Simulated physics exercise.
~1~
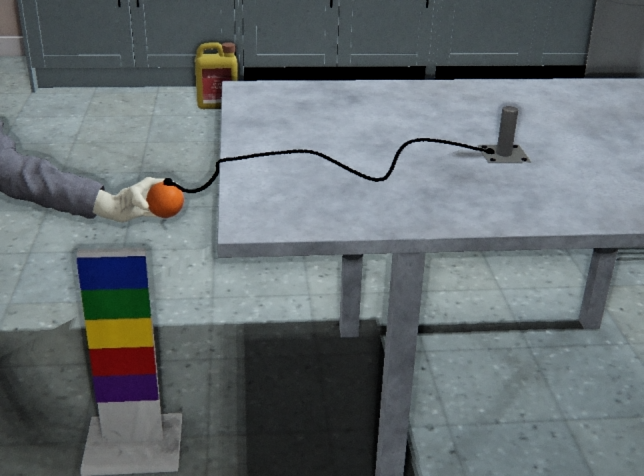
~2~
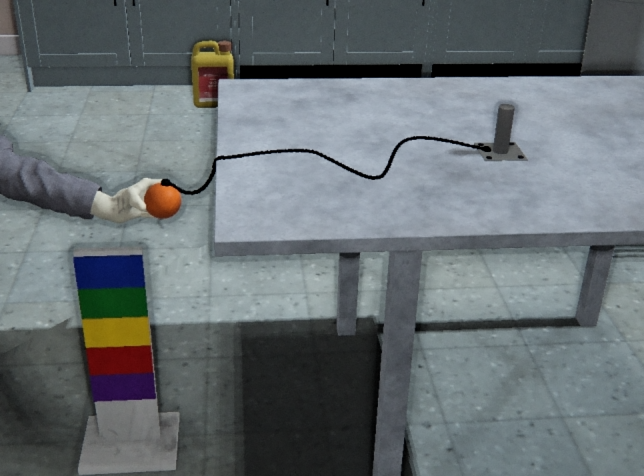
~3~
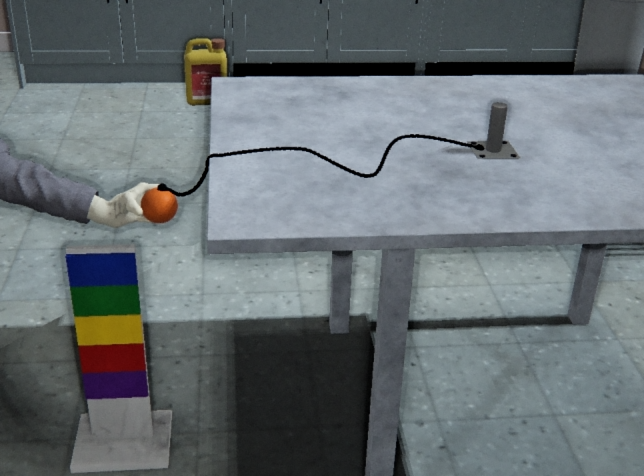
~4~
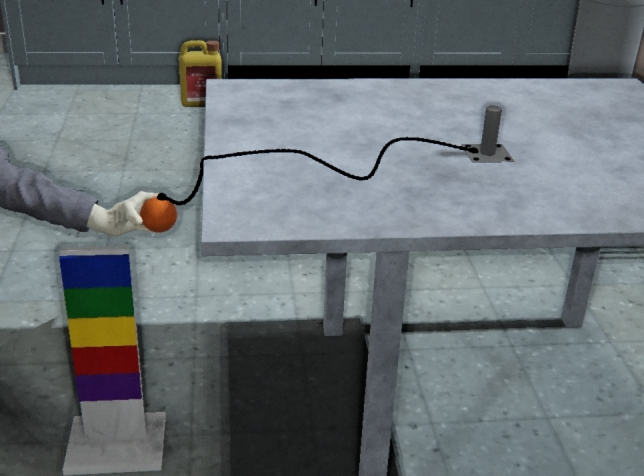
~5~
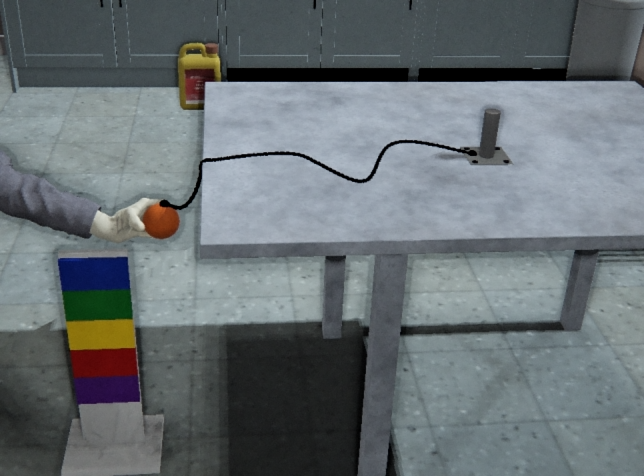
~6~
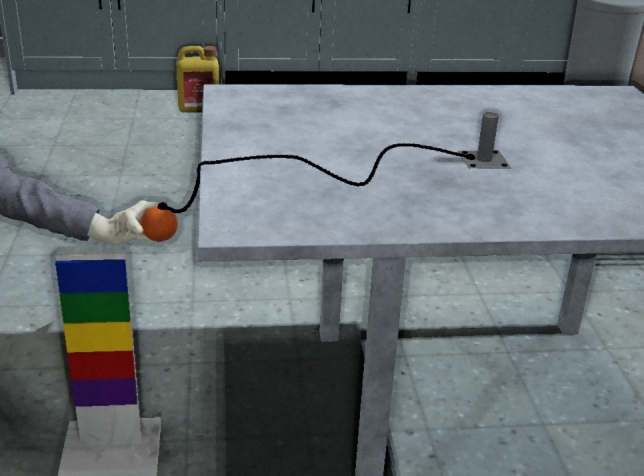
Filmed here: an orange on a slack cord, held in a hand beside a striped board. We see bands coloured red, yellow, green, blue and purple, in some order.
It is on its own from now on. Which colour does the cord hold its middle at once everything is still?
The cord holds its middle at yellow.
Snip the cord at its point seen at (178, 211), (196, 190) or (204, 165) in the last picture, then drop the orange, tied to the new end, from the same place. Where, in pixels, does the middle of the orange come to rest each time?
First (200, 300), then (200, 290), then (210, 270).
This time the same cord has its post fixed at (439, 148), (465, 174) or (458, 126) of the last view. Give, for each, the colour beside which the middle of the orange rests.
First try: Red; second try: Red; third try: Yellow.
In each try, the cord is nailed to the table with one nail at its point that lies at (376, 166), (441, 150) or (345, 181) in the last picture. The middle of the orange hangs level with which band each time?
Results, in sequence: Green / yellow / blue.
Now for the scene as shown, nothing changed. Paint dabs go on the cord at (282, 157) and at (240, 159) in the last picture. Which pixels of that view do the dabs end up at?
Point one to (200, 178), point two to (200, 215).
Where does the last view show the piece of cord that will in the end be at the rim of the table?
The one at (294, 157).
A little later, orange near (235, 329); level with yellow.
Next, orange near (185, 320); level with yellow.
When it is over, orange near (199, 322); level with yellow. Its middle rests at the yellow band.
